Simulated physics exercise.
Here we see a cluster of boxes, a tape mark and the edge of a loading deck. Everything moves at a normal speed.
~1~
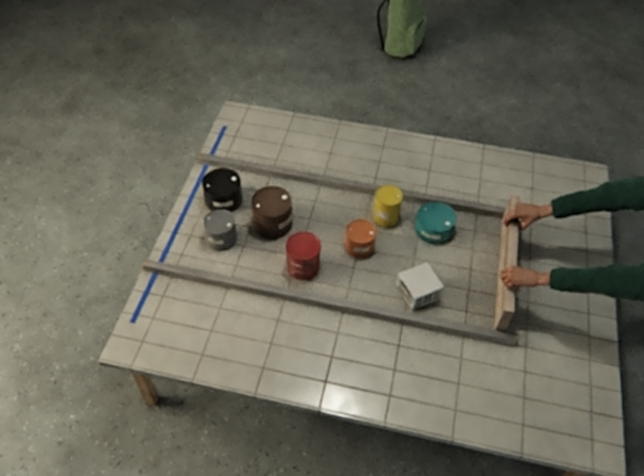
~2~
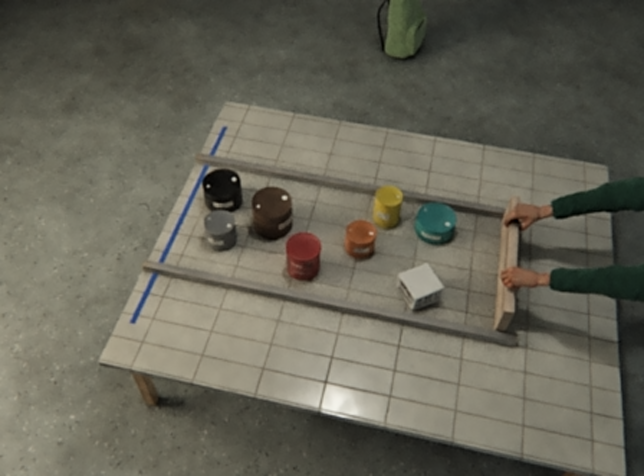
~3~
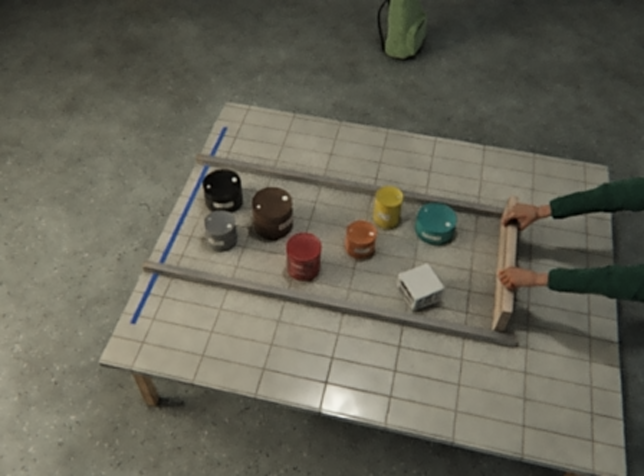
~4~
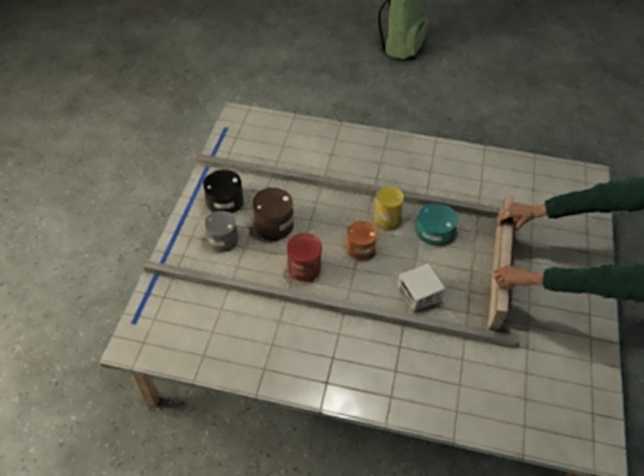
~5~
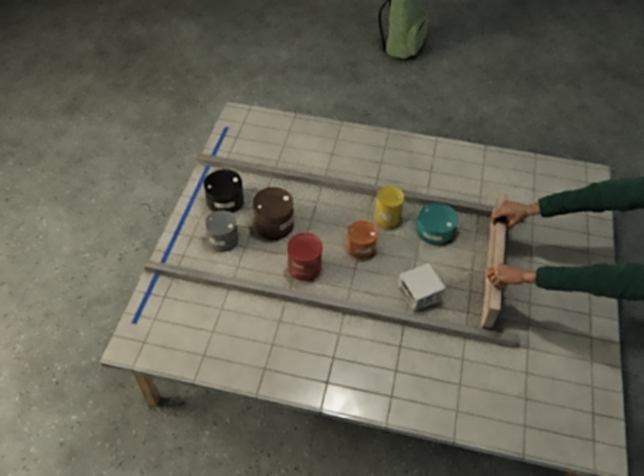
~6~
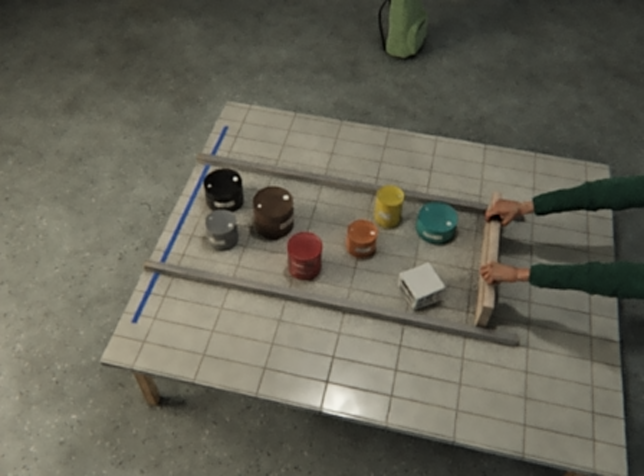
A pair of green-sleeved hands grips a wooden plank at the right of a tiled table, seen from a high, steady viewpoint above a grey floor. Between two rails sit black, grey, brown, red, orange, yellow and turquoise canisters and a white box, with blue tape at the left. The plank rests at first, then the hands slide it slightly left while the containers stay put.
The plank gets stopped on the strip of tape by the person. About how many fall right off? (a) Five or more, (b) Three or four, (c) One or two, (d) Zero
Five or more (a).
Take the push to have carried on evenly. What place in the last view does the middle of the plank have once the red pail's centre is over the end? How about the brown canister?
The middle is at (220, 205) when it's the red pail, and at (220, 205) when it's the brown canister.
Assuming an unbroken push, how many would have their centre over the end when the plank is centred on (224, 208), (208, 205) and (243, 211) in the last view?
In order, that gives 2, then 5, then 1.
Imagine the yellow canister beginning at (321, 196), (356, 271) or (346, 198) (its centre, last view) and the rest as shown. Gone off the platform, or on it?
Spot by spot: It ends up off; it ends up off; it ends up off.
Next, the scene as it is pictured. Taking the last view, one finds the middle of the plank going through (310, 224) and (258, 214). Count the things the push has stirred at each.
That gives 6 for the first and 8 for the second.
A little later, none off yet; black canister at rest near (224, 191); grey canister at rest near (222, 230); brown canister at rest near (274, 213).
Next, none off yet; black canister shifted a little near (212, 186); grey canister shifted about its own width near (205, 224); brown canister shifted about its own width near (239, 203).
When it is over, the number that fall off is five or more; down, turquoise canister, white crate, yellow canister, orange canister, red pail, brown canister, grey canister and black canister.
